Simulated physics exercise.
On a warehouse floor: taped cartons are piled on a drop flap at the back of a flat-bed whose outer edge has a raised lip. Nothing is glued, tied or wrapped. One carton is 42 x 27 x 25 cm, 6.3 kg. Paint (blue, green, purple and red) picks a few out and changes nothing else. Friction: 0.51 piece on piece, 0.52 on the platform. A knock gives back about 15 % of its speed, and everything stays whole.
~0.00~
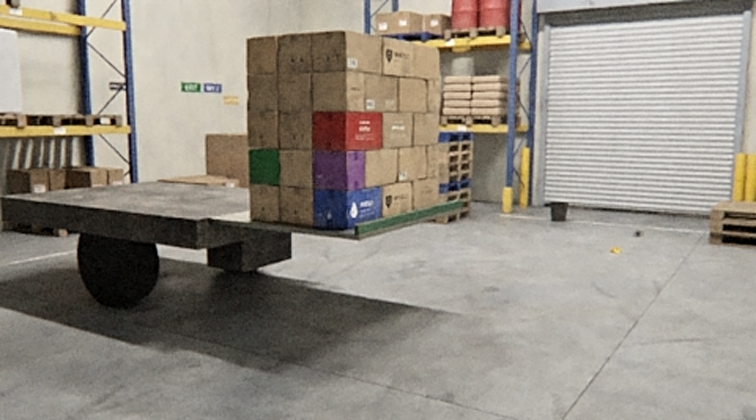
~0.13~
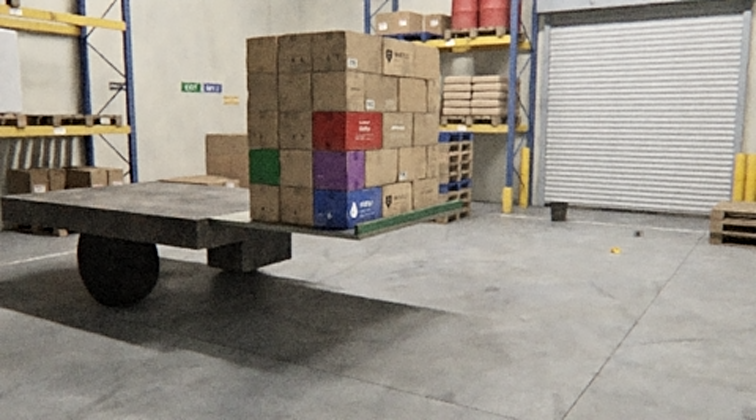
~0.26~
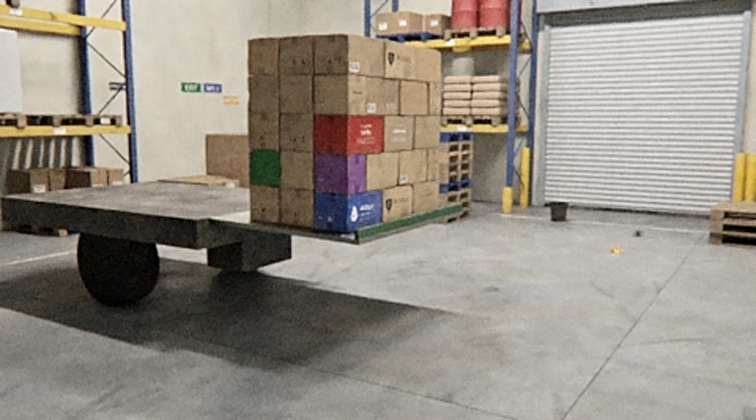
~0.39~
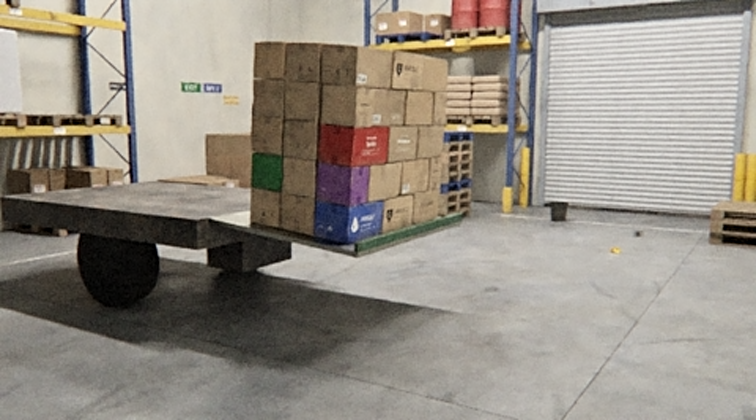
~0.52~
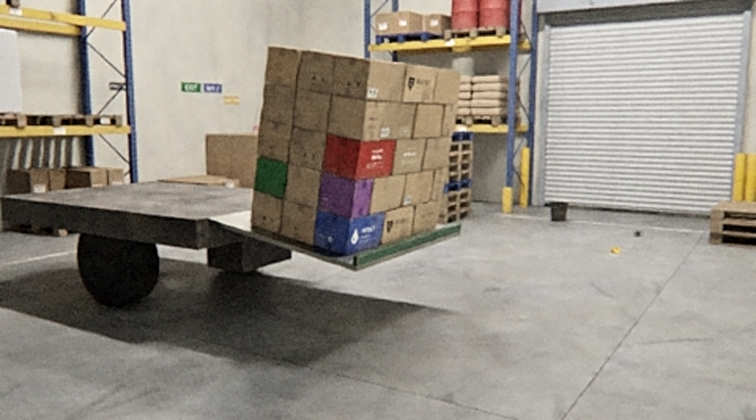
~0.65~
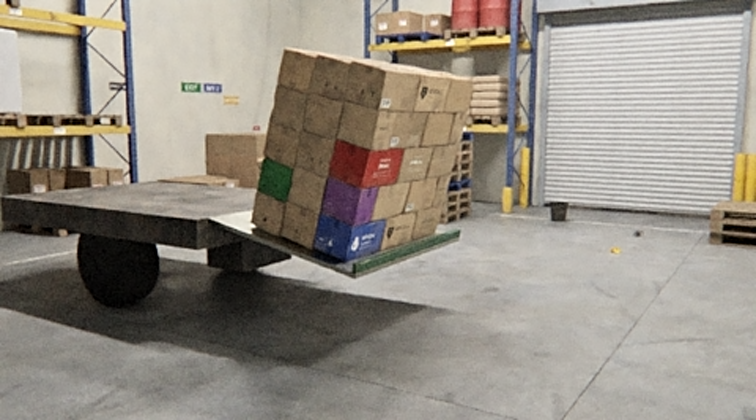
The flap at the back of a flat-bed stayed level at first, then tilted downward at its outer edge, and the tall stack of taped cartons on it leaned to the right.
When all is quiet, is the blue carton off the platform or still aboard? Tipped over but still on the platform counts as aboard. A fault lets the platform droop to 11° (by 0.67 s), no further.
It stays up there.
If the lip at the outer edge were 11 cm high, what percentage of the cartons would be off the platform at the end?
Then 60 per cent.
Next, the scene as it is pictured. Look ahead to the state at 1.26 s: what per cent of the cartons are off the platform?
At that moment 45 per cent.
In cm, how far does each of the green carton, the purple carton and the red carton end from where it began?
Moved: Green 20, purple 130, red 160.
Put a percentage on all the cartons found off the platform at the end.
Roughly 60 per cent of them.
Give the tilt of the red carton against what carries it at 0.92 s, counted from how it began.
Roughly 20°.
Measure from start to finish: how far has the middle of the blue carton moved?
Roughly 25 cm away.
After 0.92 s, slope 11°; 4 of the 51 cartons off the platform; blue carton leaning 18°; red carton leaning 19°.
After 1.26 s, slope 11°; 24 of the 51 cartons off the platform; blue carton leaning 50°; red carton leaning 53°, 25 cm lower.
After 1.92 s, slope 11°; 31 of the 51 cartons off the platform; blue carton leaning 62°; red carton on its side.
By the end (3.1 s), slope 11°; 31 of the 51 cartons off the platform; blue carton leaning 62°; red carton on its side; purple carton on its side. As the last picture would show them, middles, blue carton near (374, 234), red carton near (484, 347).
